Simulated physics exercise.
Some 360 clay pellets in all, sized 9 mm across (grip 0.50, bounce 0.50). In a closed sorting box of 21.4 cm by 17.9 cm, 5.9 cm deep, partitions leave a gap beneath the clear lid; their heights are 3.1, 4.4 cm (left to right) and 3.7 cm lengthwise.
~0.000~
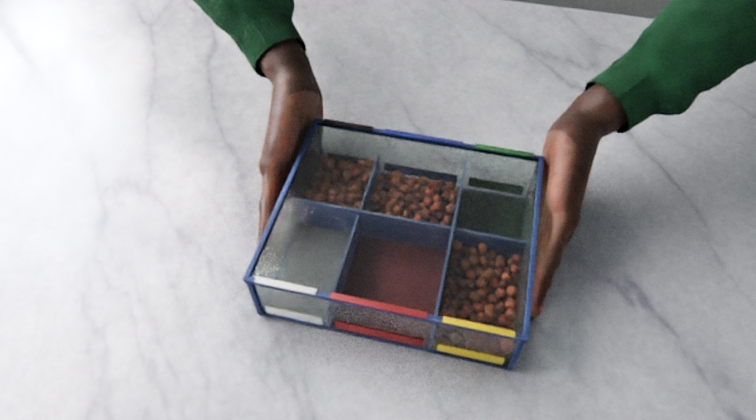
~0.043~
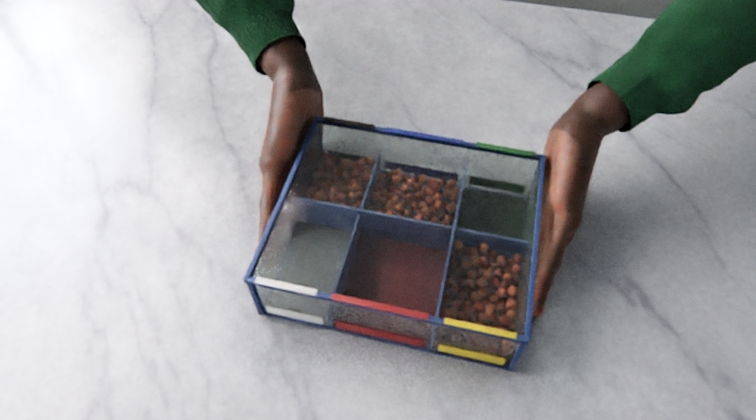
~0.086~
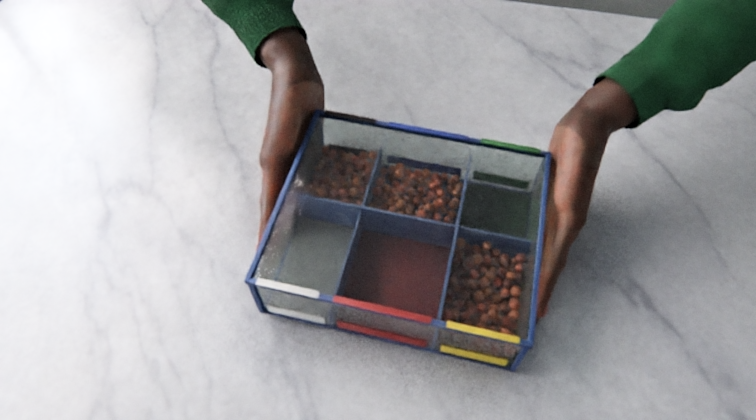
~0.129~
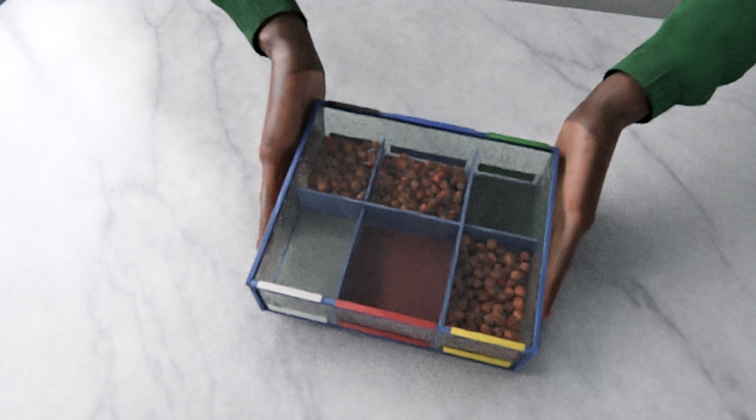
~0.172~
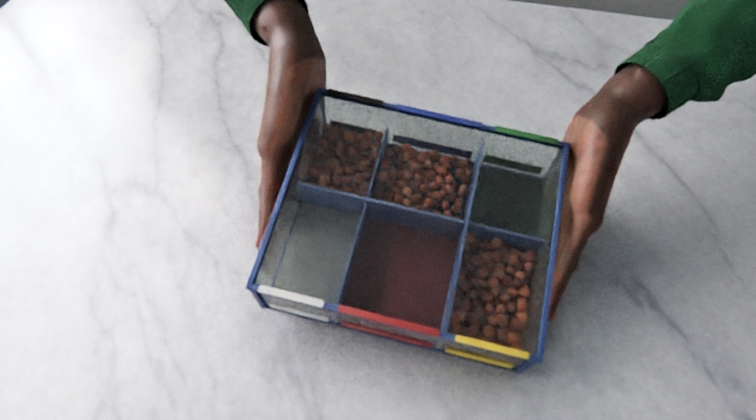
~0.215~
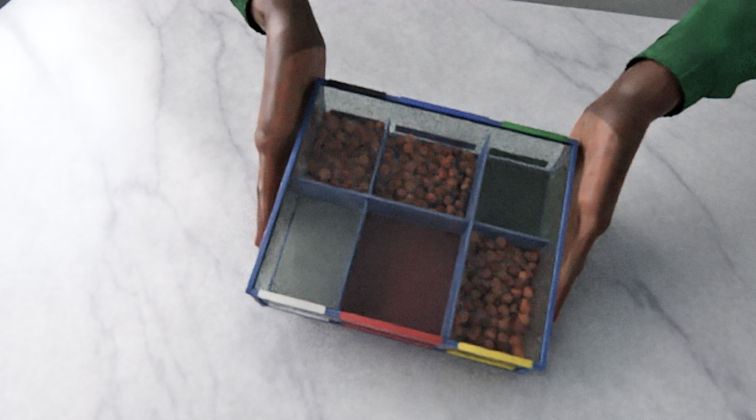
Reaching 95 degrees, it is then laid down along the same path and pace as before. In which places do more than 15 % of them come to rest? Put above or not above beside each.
Red: Above; blue: Not above; green: Not above; yellow: Above; white: Not above; black: Not above.
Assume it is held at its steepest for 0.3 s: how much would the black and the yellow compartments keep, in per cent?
In per cent: Black 5, yellow 55.
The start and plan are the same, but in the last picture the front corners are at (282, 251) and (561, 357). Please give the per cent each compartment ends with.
Each compartment ends with this per cent: Red 10, blue 20, green 10, yellow 60, white 0 and black 0.
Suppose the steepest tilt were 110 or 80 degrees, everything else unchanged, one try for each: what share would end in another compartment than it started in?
50 % and 25 %.
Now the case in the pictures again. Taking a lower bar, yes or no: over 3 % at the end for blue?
Result for blue: True.
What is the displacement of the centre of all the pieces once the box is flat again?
Roughly 7.0 cm.
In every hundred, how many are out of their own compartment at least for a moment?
I'd put it at some 45 percent of the pieces.
After 0.94 s, tilt 94 degrees; red 10 %, blue 20 %, yellow 45 %, white 5 %, black 20 %.
Then, at 1.42 s, tilt 41 degrees; red 30 %, blue 5 %, yellow 55 %, black 5 %.
Then, at 1.97 s, tilt 0 degrees; red 30 %, blue 5 %, yellow 55 %, black 5 %.
In the end, at 2.7 s, red 30 %, blue 5 %, green 0 %, yellow 55 %, white 0 %, black 5 %.
